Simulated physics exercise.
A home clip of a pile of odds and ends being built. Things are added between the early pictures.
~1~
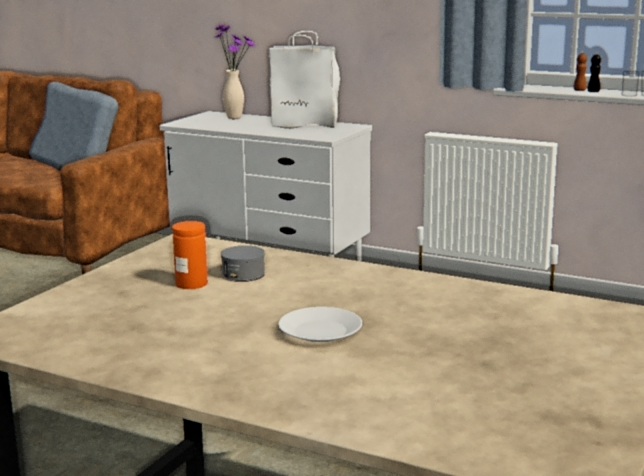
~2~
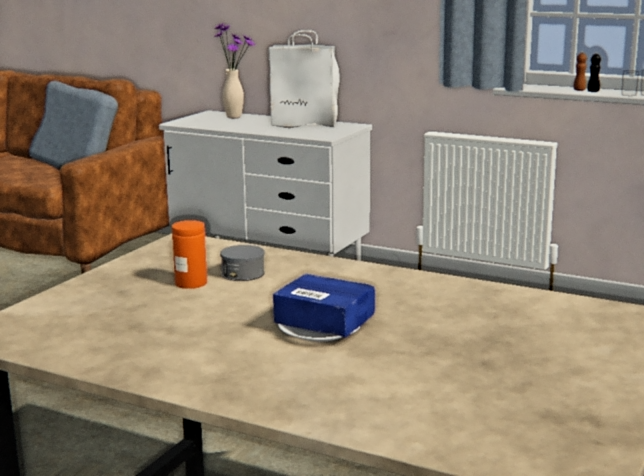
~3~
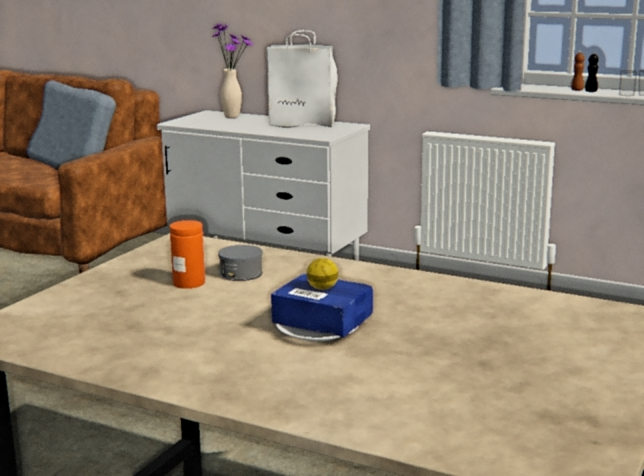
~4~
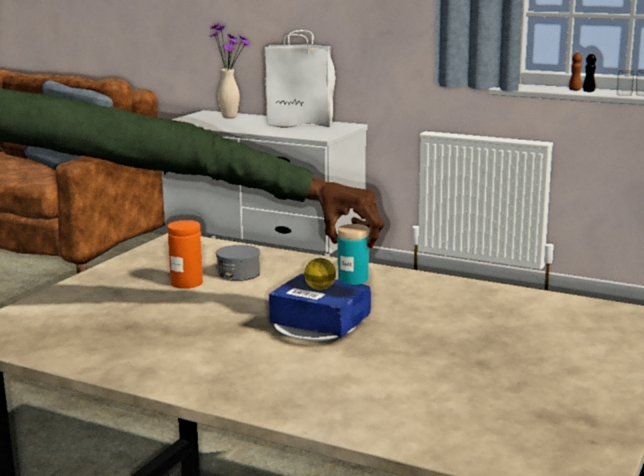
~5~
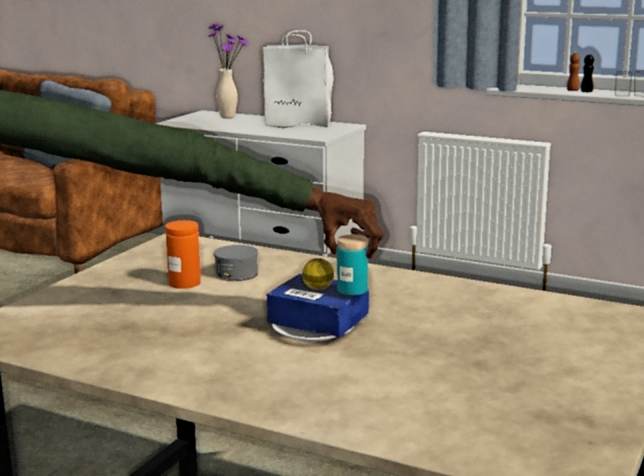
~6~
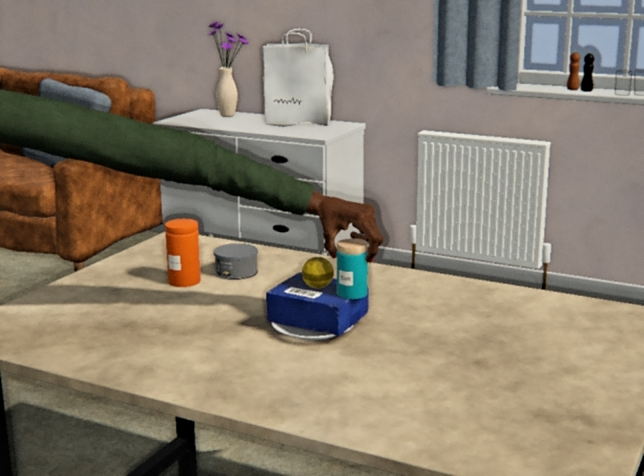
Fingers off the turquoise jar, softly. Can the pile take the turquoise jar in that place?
The pile keeps its balance.
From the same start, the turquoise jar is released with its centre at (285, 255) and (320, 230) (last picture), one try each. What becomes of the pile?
First try: It stays up; second try: It loses its balance.
Then, 0.60 s past the last view, nothing moves.
Then, 1.60 s past the last view, turquoise jar resting near (352, 269).
Finally, all 6 still in place. Final places as the last picture's camera would see them, turquoise jar near (352, 269). The pile stays up.
